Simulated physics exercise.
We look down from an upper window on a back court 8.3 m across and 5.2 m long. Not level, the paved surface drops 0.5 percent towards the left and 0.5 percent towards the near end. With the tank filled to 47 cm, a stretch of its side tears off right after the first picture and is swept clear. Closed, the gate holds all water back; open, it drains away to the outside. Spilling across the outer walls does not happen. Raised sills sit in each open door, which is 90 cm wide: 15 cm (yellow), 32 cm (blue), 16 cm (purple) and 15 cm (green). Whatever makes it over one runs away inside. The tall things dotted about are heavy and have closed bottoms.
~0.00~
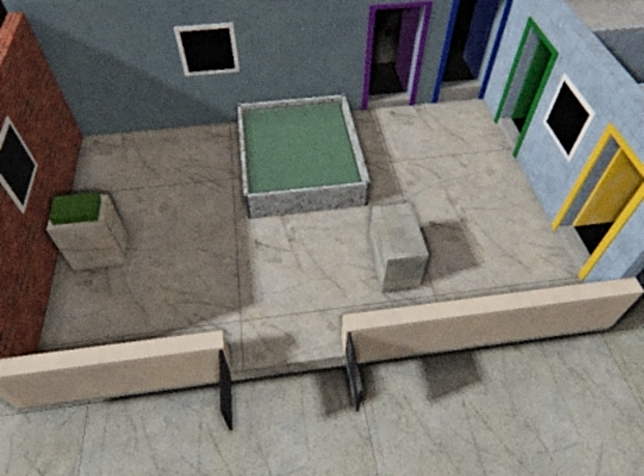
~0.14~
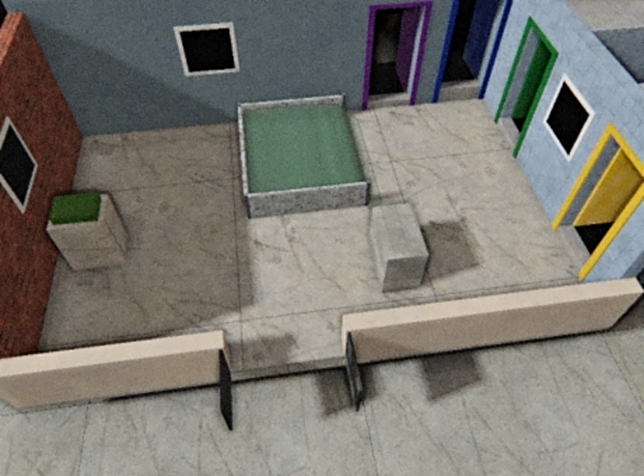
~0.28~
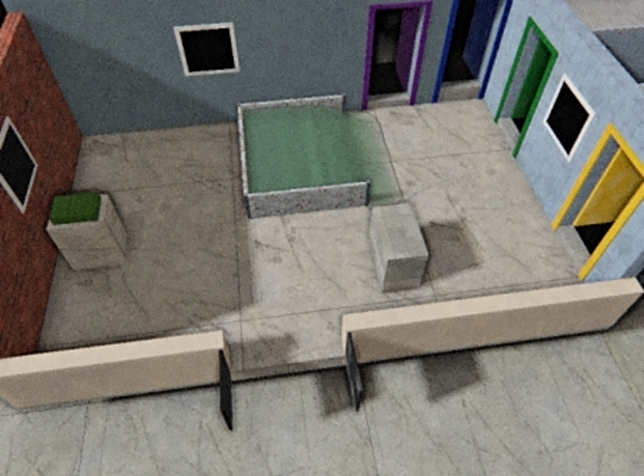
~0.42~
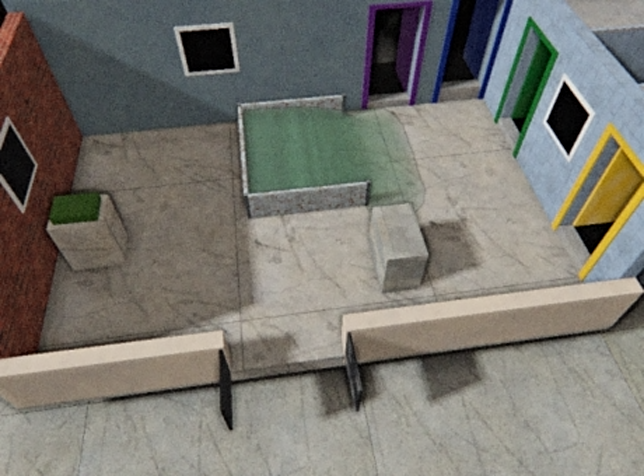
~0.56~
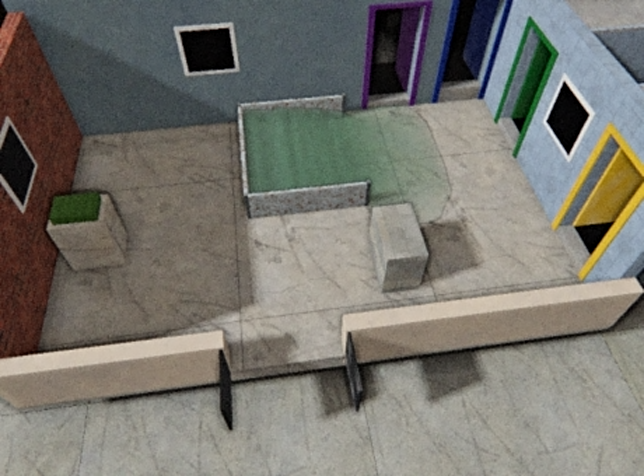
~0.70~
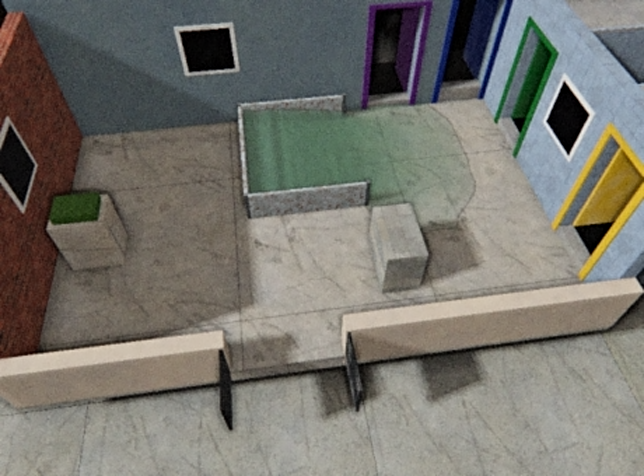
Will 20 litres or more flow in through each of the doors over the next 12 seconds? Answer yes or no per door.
Yellow door: No, blue door: No, purple door: No, green door: Yes.
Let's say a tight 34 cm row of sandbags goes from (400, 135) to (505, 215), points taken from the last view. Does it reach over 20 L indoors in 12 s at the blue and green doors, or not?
Doors: Blue stays under / green stays under.
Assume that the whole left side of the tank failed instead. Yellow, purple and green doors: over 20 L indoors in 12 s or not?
Against that limit: Yellow below, purple under, green below.
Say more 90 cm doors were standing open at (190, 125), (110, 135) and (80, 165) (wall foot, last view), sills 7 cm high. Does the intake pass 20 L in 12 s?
Note, doorways in listed order: Stays short, stays short, stays short.
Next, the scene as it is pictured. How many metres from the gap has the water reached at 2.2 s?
It's close to 4.4 metres.
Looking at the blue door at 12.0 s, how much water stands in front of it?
Some 8.5 cm.
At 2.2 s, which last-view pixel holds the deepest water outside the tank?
Spot: Approx. (476, 119).
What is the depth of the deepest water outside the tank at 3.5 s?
Max depth: About 28 centimetres.
After 1.4 s water covers 30 % of the floor and is deepest (26 cm) near (509, 146); yellow door not reached, blue door 6 cm at the sill, 0 L in, purple door 13 cm at the sill, 0 L in, green door 18 cm at the sill, 1 L in.
After 2.2 s water covers 35 % of the floor and is deepest (32 cm) near (476, 119); yellow door 10 cm at the sill, 0 L in, blue door 23 cm at the sill, 0 L in, purple door 13 cm at the sill, 0 L in, green door 28 cm at the sill, 35 L in.
After 3.5 s water covers 35 % of the floor and is deepest (28 cm) near (596, 305); yellow door 12 cm at the sill, 0 L in, blue door 21 cm at the sill, 0 L in, purple door 9 cm at the sill, 0 L in, green door 22 cm at the sill, 102 L in.
After 7.0 s water covers 70 % of the floor and is deepest (18 cm) near (483, 321); yellow door 12 cm at the sill, 3 L in, blue door 5 cm at the sill, 0 L in, purple door 7 cm at the sill, 0 L in, green door 6 cm at the sill, 116 L in.
After 12.0 s water covers 90 % of the floor and is deepest (10 cm) near (410, 108); yellow door 6 cm at the sill, 3 L in, blue door 8 cm at the sill, 0 L in, purple door 8 cm at the sill, 0 L in, green door 5 cm at the sill, 116 L in.
